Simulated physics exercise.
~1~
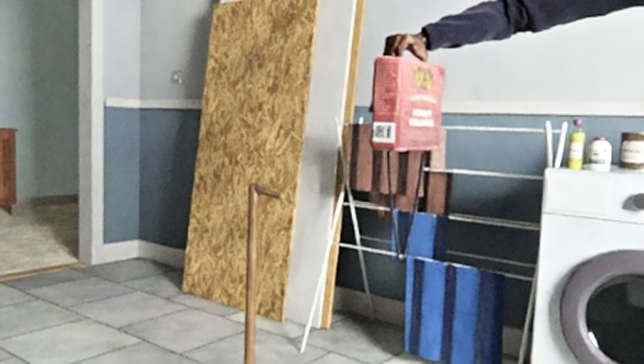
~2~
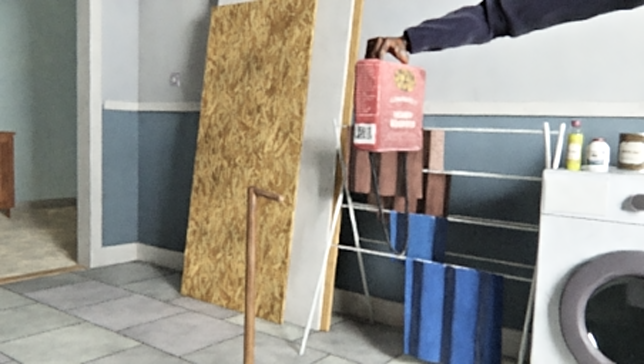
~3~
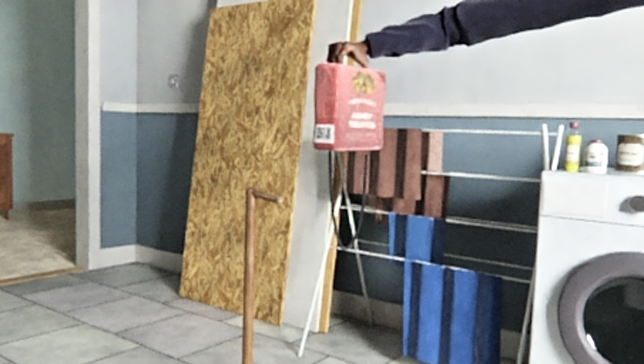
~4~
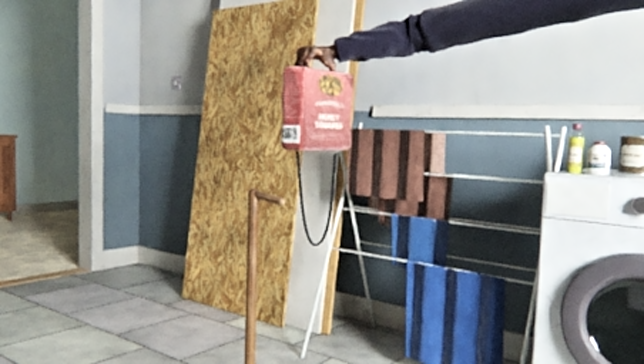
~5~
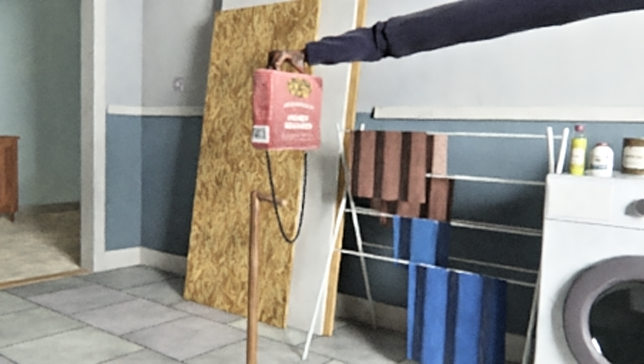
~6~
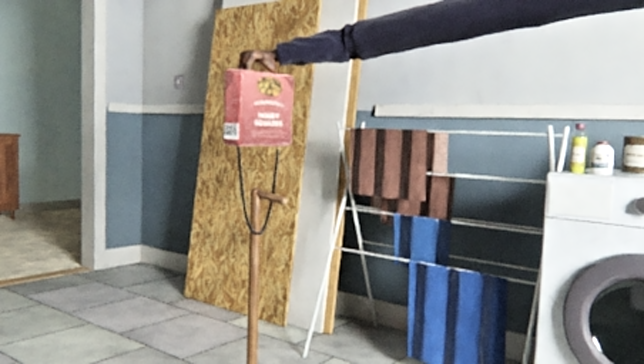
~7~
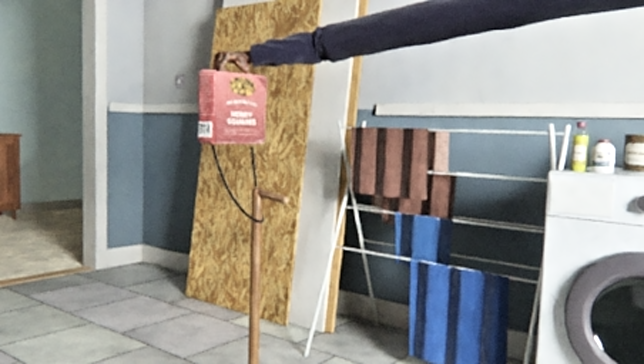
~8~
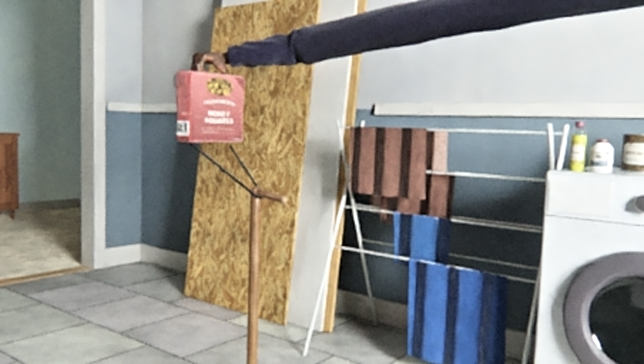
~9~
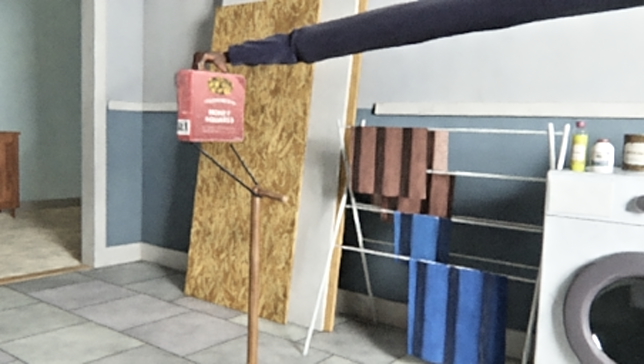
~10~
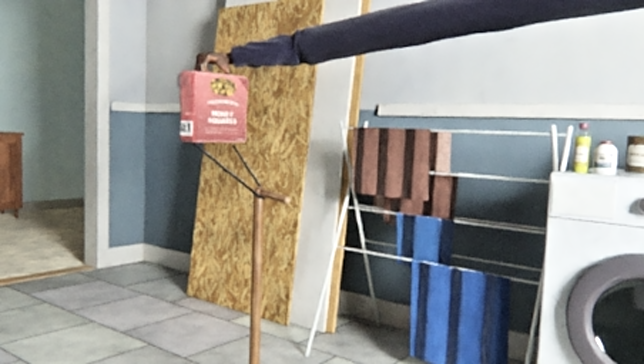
We see an arm in a dark sleeve carry a red bag with a dangling cord leftward, past a wooden post with a sideways hook. The cord catches at the hook and pulls tight, and the bag stops, held upright just beyond the post.
